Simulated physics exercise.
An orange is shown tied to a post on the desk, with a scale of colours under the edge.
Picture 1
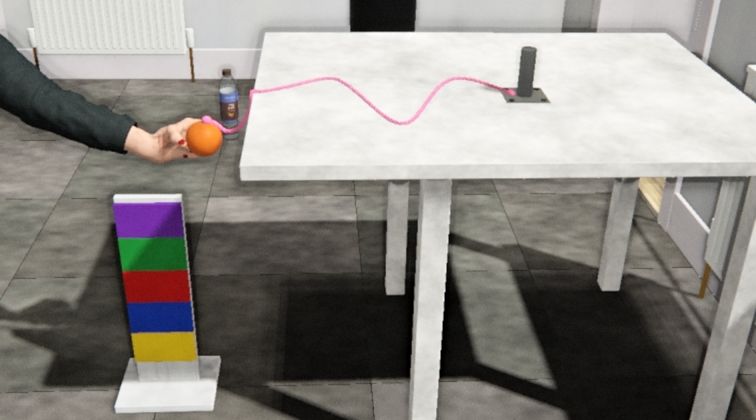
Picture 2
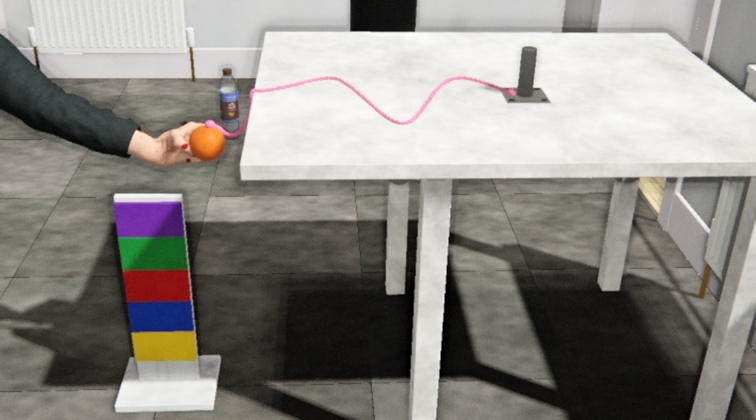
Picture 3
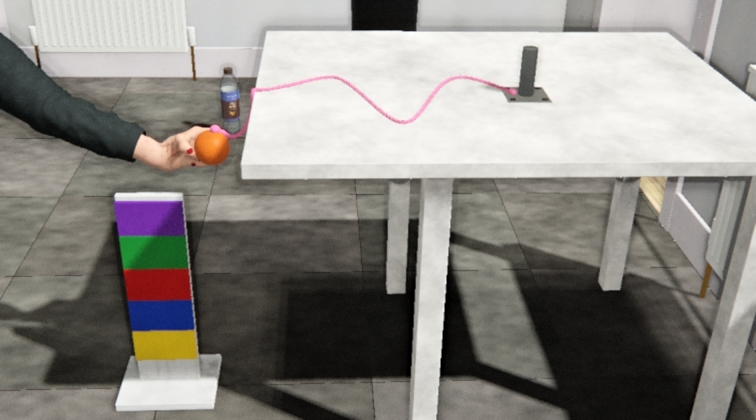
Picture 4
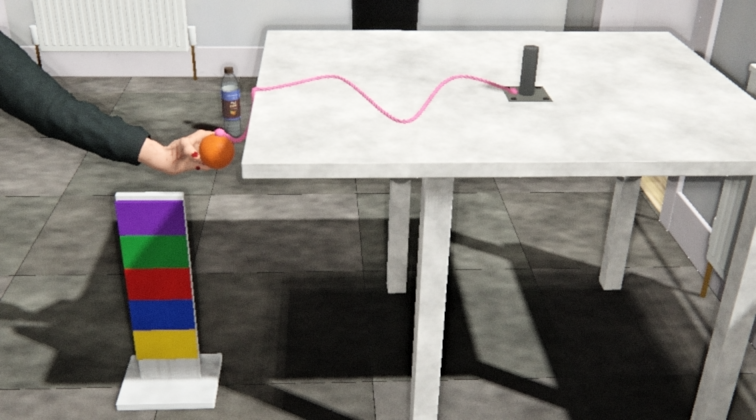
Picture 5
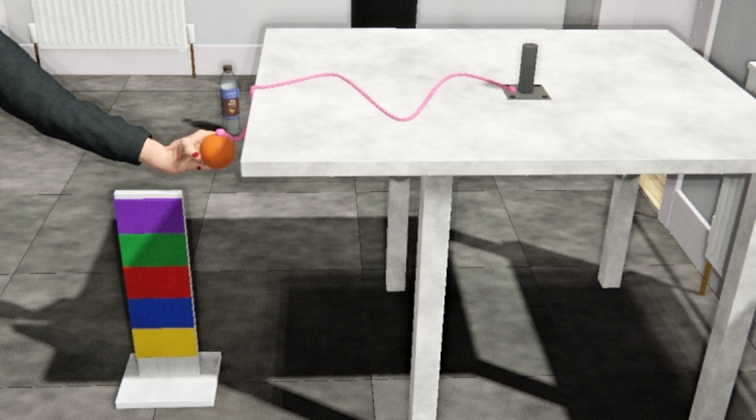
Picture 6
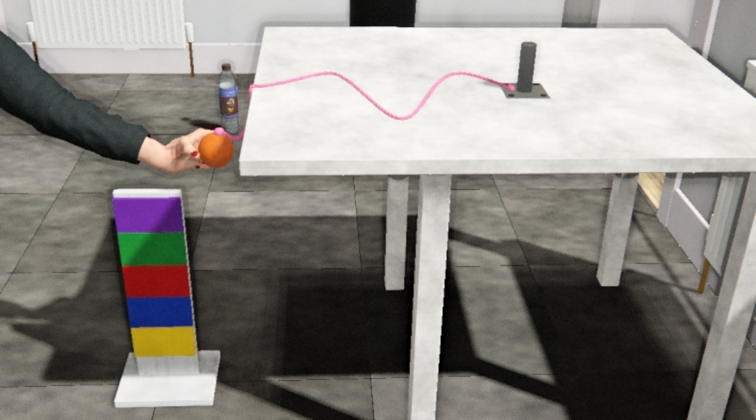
A hand held an orange tied to a pink cord beside a white table, above a striped colour scale, and moved it slightly down and to the right before keeping it nearly still.
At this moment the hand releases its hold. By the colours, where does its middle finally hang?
At the yellow band.
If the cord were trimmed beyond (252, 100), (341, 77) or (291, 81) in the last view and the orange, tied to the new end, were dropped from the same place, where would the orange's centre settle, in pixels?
In turn, (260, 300) for the first, (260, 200) for the second and (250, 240) for the third.
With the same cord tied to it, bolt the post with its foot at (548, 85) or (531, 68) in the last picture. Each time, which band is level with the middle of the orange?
It would be blue; blue.
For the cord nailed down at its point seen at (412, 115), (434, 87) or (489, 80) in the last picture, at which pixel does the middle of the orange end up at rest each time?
About (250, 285), (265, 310) and (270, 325).
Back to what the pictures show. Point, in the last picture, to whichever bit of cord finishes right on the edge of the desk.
That spot is near (375, 104).
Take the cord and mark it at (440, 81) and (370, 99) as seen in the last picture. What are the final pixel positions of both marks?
The first one ends up at (410, 92) and the second one at (252, 113).
Soon after, orange near (287, 324); level with blue.
After that, orange near (251, 336); level with yellow.
In the end, orange near (269, 338); level with yellow. Its middle rests at the yellow band.
